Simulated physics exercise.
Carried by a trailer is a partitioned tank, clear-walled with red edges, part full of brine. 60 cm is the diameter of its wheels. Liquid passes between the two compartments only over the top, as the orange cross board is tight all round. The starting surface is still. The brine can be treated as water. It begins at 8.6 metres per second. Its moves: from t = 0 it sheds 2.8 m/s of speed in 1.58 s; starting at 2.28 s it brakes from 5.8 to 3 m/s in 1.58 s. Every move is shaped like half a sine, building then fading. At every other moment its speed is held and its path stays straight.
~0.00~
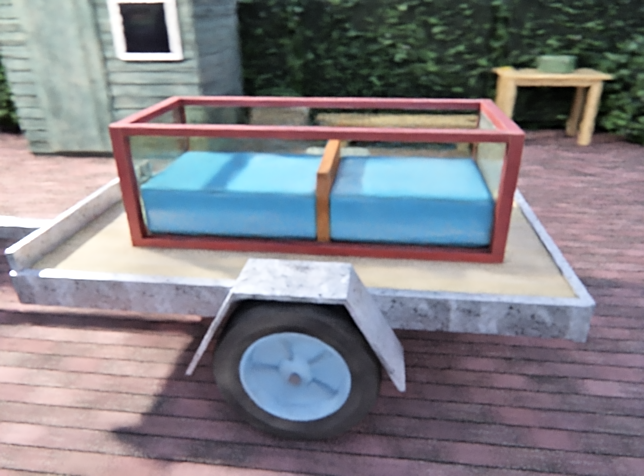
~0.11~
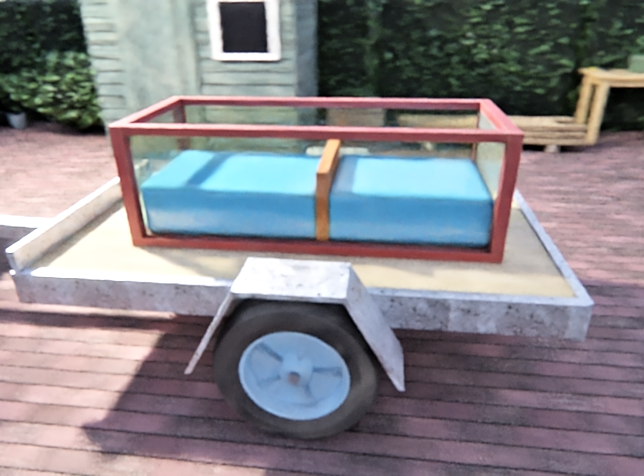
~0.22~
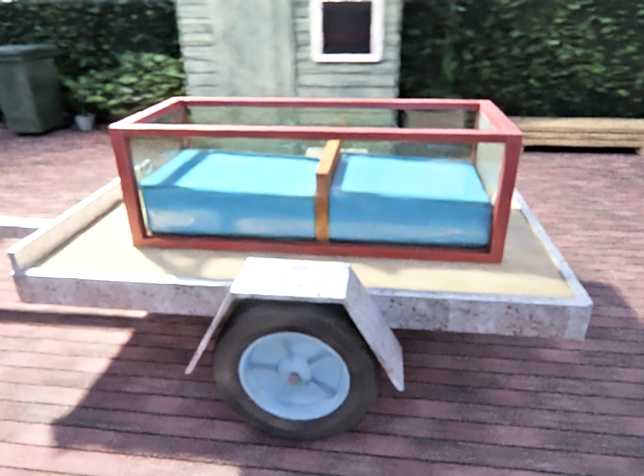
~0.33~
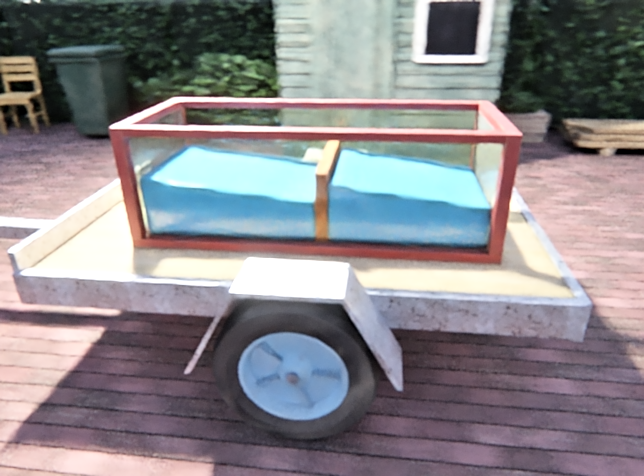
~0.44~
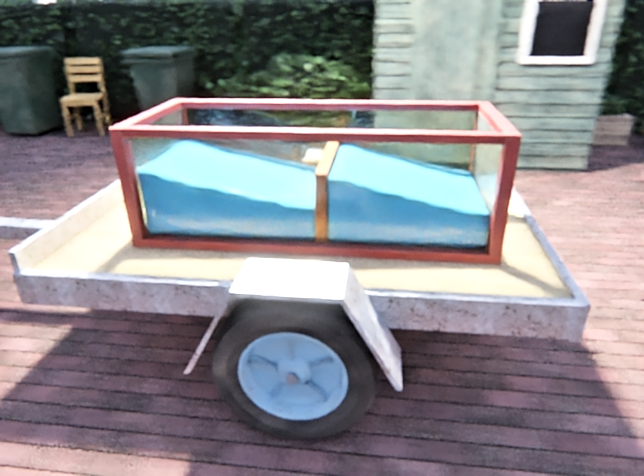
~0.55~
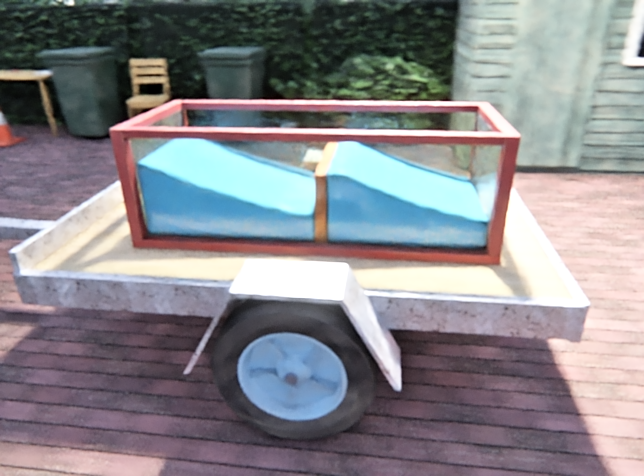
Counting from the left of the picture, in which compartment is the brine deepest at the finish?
In the first compartment.
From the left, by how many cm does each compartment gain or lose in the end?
Going from the left, it's 1 up and then 1 down.
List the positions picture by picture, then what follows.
In the first frame, levels, left to right, (230, 183), (410, 188); board top at (322, 174); the front is on the left, levels are read along the near wall; a wheel hub at (293, 386).
In the second frame, levels, left to right, (230, 182), (410, 188).
In the third frame, levels, left to right, (230, 183), (409, 188).
In the fourth frame, levels, left to right, (230, 183), (409, 189).
In the fifth frame, levels, left to right, (230, 184), (408, 190).
In the sixth frame, levels, left to right, (230, 187), (407, 192); a wheel hub at (290, 386).
After 1.55 s the compartments hold 23, 21 cm, left to right.
After 2.85 s the compartments hold 23, 21 cm, left to right.
After 4.35 s the compartments hold 23, 21 cm, left to right.
After 6.84 s the compartments hold 23, 21 cm, left to right.
